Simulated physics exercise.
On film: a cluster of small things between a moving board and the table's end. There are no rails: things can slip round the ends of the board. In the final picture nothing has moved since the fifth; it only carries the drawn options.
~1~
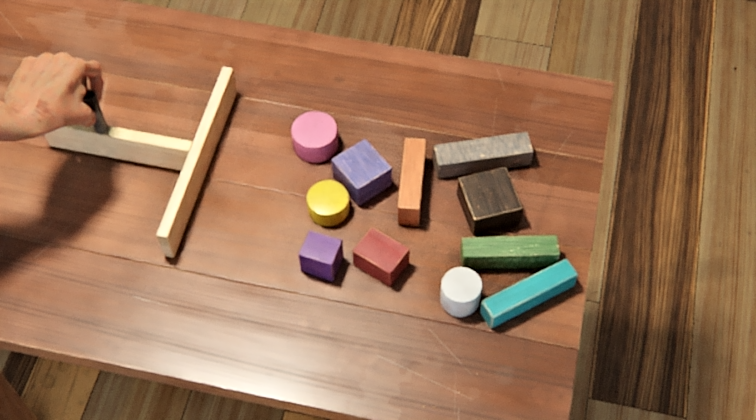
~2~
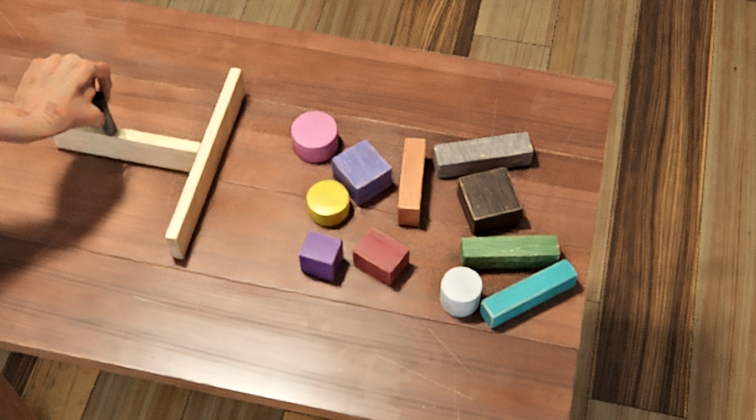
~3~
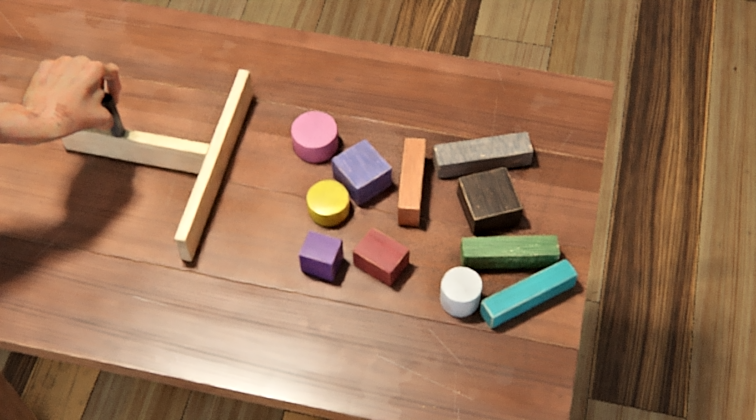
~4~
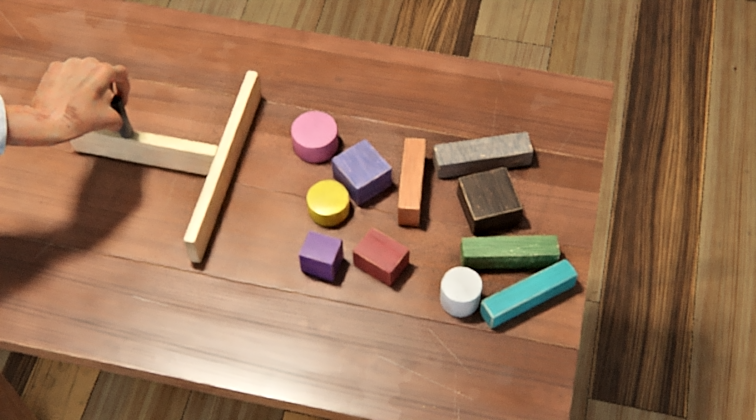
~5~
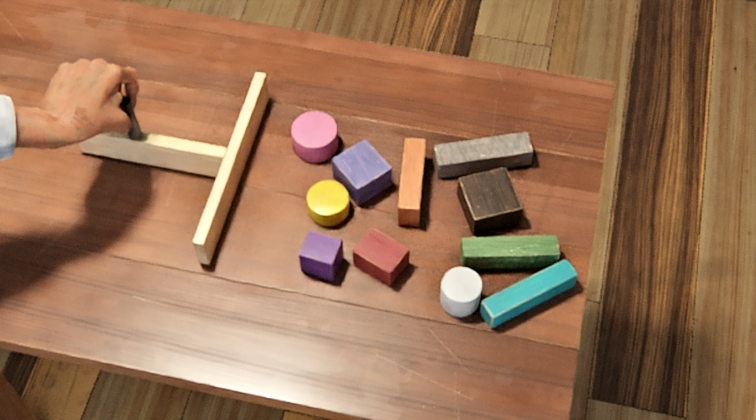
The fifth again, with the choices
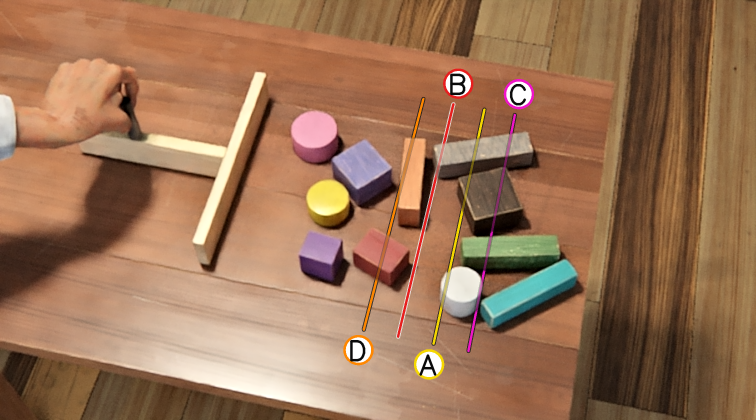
Hand sliding a pale T-shaped wooden board slowly rightward across a table towards a cluster of colourful blocks, which stay still.
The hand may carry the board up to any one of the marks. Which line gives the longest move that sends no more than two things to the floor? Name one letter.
Up to line C.
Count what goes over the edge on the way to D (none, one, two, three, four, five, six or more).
The count is none.
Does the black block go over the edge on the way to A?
No.
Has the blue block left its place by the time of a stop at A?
Yes.
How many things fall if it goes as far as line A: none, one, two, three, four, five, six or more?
By then, none.
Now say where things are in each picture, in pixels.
White tin (461, 292); green bar (509, 253); red block (381, 256), in the first frame.
Board (205, 149); purple block (322, 256), in the second frame.
Board (214, 150); turquoise stick (529, 293), in the third frame.
Board (223, 152); orange bar (412, 181), in the fourth frame.
Board (231, 153); yellow tin (328, 203); blue block (362, 172); white tin (461, 292), in the fifth frame.
On the copy, A at (461, 218); B at (428, 212); C at (493, 225); D at (396, 206).
On C. First, board (322, 170); purple block (327, 255); pink tin (367, 142).
Then, board (417, 188); turquoise stick (541, 303); green bar (533, 251).
Finally, board (491, 201); turquoise stick over the edge; white tin over the edge; two fallen.
By contrast, A is within the limit but short; B is within the limit but short; D is within the limit but short.
